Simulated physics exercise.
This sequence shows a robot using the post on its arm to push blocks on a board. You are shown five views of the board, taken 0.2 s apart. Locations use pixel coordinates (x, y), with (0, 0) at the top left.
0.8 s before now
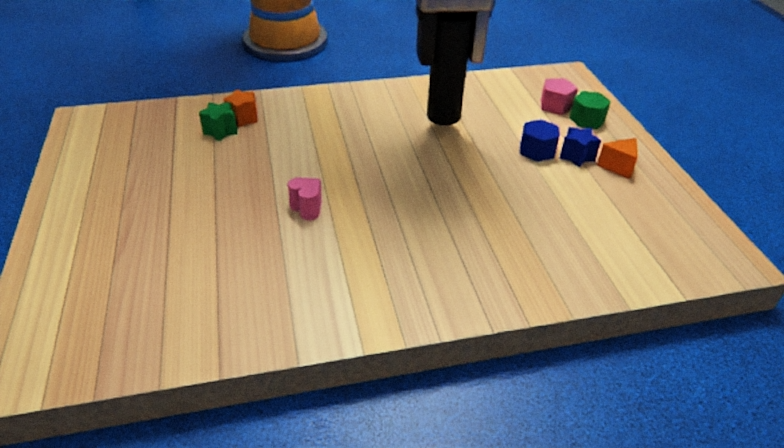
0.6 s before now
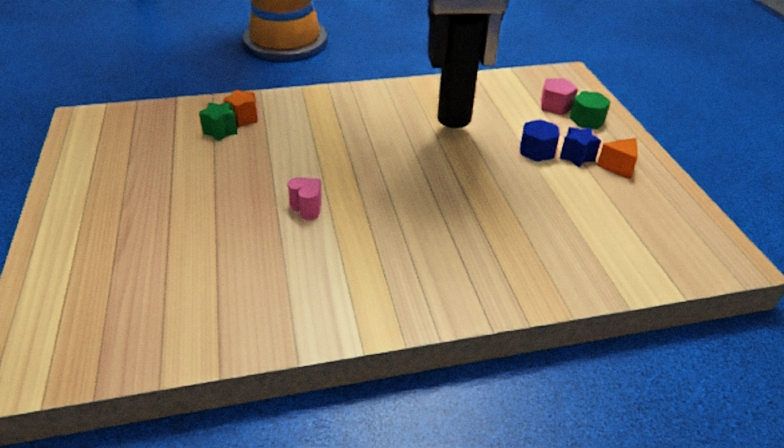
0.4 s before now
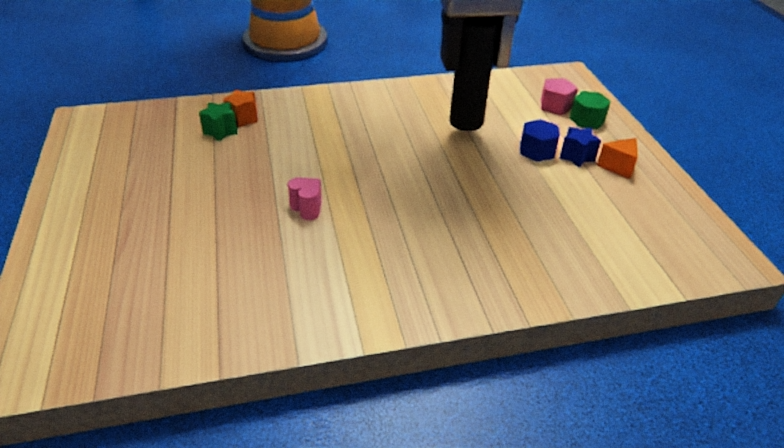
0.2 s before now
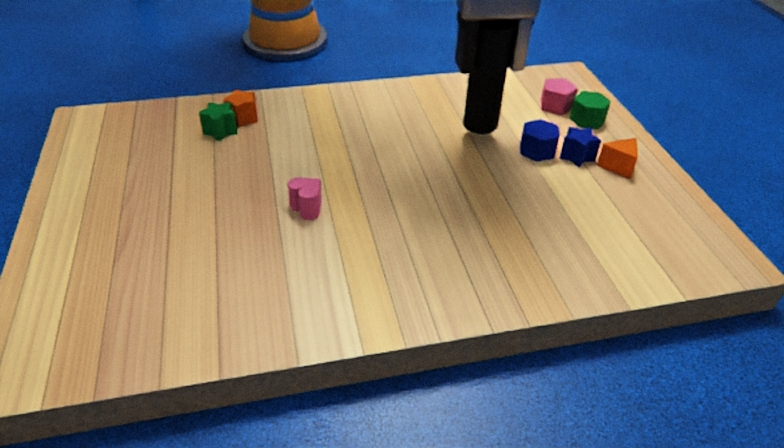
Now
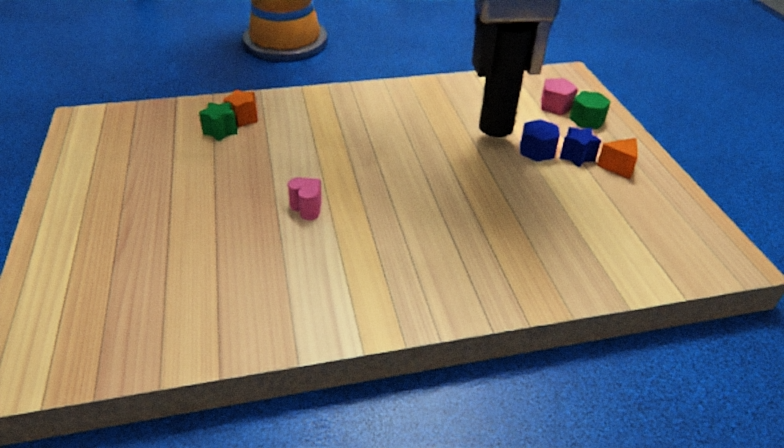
In the video, a robot arm's black post moves slowly to the right and slightly toward the viewer over a wooden board, nearing a blue hexagonal block in a group of colored blocks, while all the blocks stay still.
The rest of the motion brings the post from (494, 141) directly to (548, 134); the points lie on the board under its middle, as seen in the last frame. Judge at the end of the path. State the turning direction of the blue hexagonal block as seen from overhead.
It makes a clockwise turn.
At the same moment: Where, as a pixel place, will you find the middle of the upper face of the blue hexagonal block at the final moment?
I'd place it at (564, 133), taking the centre of its top.
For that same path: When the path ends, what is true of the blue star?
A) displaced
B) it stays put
That would be A.
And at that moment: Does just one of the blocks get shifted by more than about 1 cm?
No, it doesn't check out.
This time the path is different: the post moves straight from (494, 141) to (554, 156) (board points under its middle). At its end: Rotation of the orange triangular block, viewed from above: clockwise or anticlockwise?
Seen from above, its turn is counter-clockwise.
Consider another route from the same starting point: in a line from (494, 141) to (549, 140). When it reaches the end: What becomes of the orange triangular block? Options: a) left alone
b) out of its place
I'll go with b - out of its place.
On the path given first. Halfway along, post (524, 125); blue hexagonal block (554, 131), turned 35° clockwise; blue star (586, 136).
At the end, post (551, 121); blue hexagonal block (564, 133), turned 60° clockwise; blue star (597, 139); green hexagonal block still; orange triangular block (628, 147).
